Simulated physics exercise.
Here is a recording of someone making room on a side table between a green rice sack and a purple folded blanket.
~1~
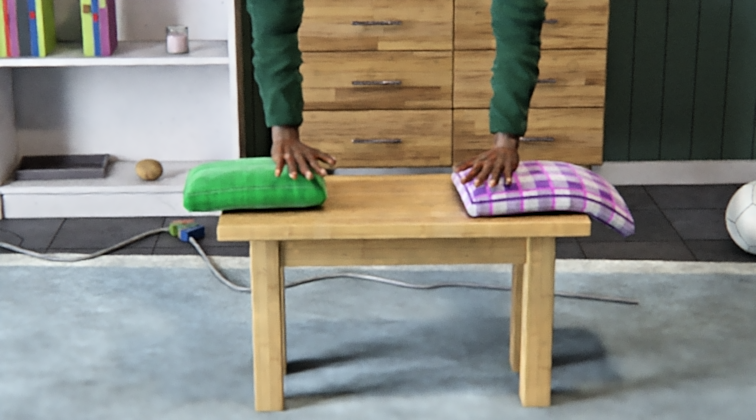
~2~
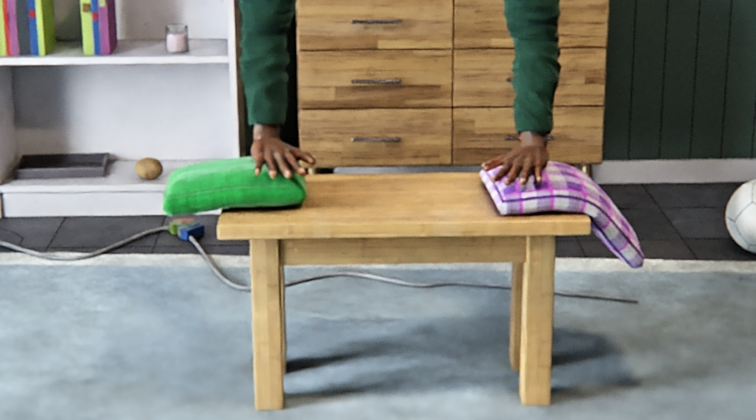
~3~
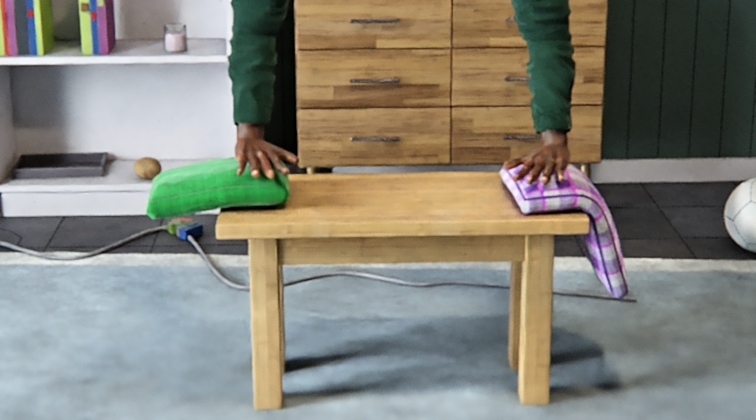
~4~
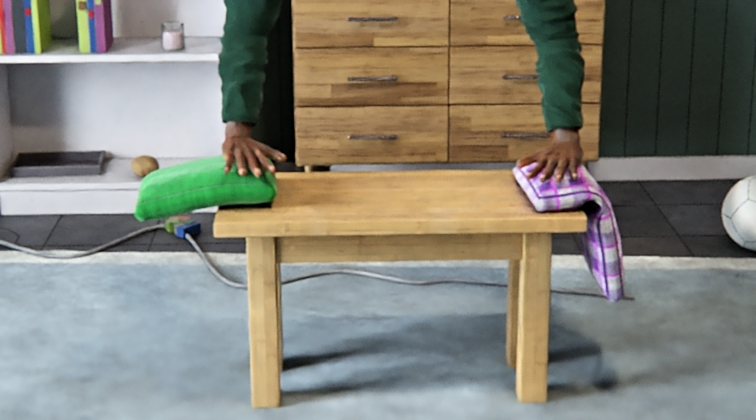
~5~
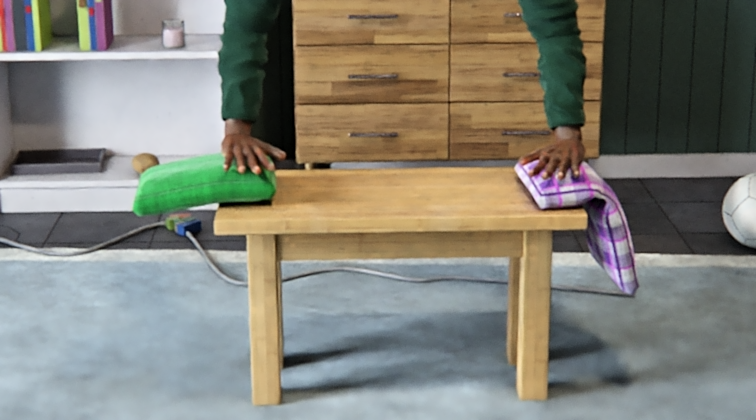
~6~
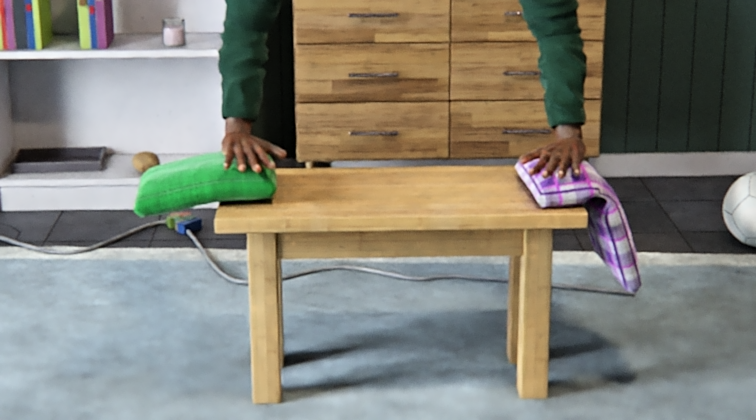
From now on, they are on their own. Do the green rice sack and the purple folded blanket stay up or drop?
In the end I expect the green rice sack will drop off once the hands are gone, I expect the purple folded blanket will drop off once the hands are gone.
Then, 0.40 s later than the last view, rice sack falling near (192, 253); folded blanket on the floor near (602, 325).
Then, 0.68 s later than the last view, rice sack on the floor near (141, 347); folded blanket on the floor near (642, 367).
Finally, rice sack on the floor near (104, 362); folded blanket on the floor near (642, 370). The green rice sack slumps off the end and the purple folded blanket tips over and falls.
